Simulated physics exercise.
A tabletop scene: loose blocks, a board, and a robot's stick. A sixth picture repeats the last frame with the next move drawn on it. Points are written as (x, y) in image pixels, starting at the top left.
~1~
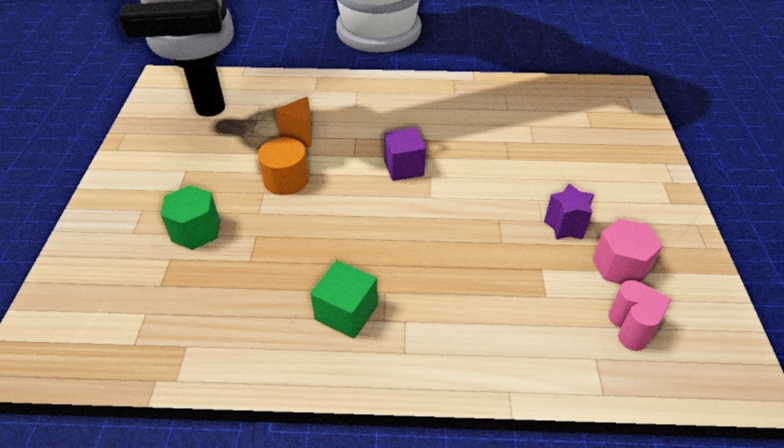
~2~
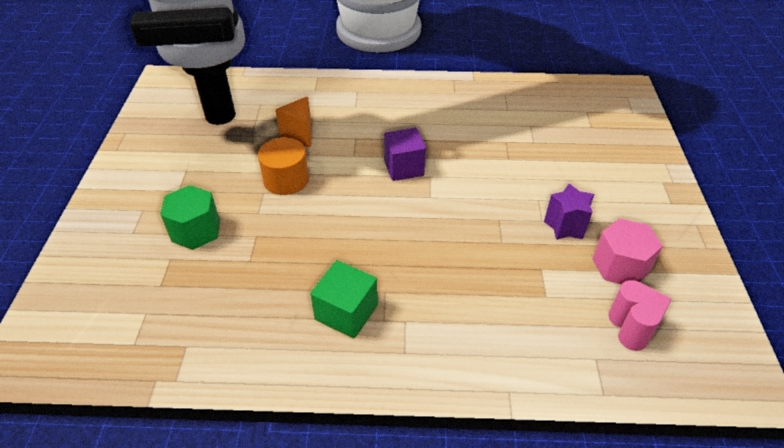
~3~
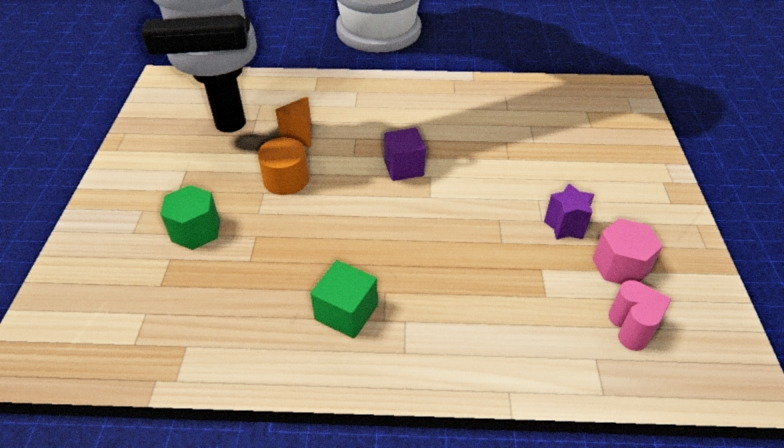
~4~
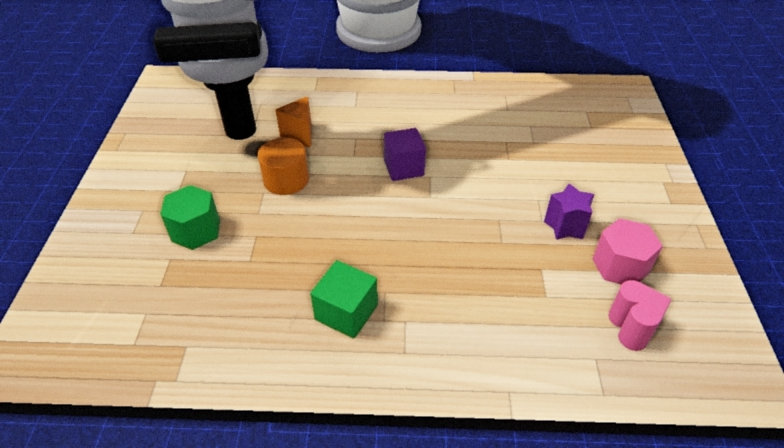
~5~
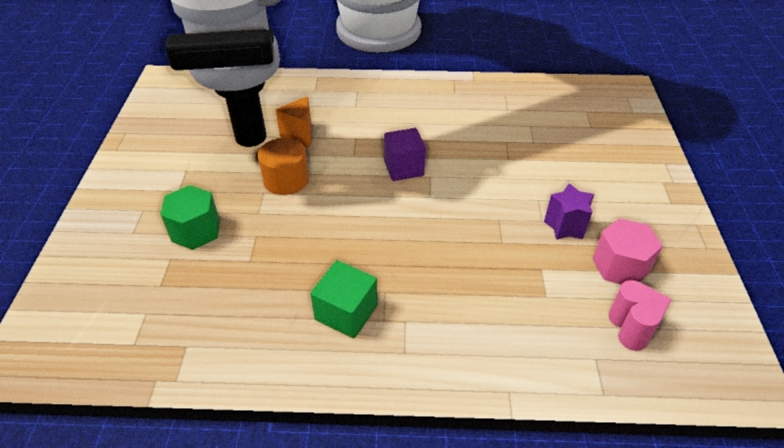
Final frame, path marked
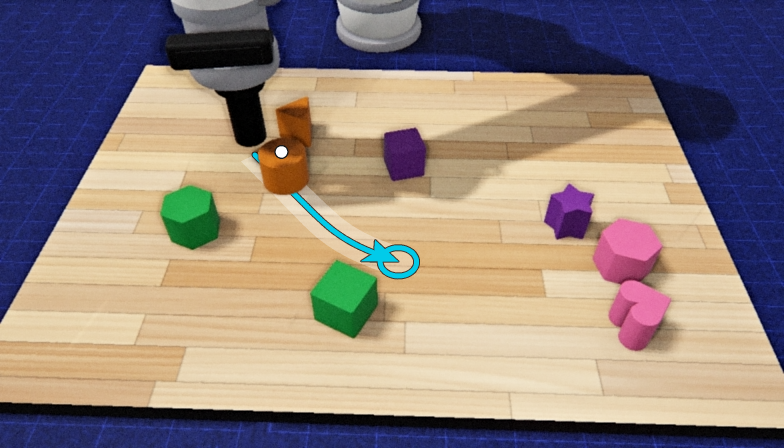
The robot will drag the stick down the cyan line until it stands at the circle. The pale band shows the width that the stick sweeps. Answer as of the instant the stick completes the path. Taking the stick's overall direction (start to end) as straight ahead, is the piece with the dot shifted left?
My answer is yes.
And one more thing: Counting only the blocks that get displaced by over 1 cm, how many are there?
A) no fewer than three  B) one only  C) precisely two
Letter B.
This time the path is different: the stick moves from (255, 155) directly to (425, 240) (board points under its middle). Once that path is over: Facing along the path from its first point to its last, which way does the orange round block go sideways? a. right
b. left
a
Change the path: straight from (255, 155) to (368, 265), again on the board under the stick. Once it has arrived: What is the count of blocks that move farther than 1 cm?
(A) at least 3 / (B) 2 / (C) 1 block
The answer is C.
The drawn path runs from (255, 155) through (311, 211) to (398, 262); the dot is on the orange round block.
On the path given first. One third of the way, stick (289, 174); orange round block (320, 179).
Two thirds of the way, stick (332, 214); orange round block (376, 204).
At the end, stick (399, 245); orange round block (427, 209); orange triangular piece not moved.
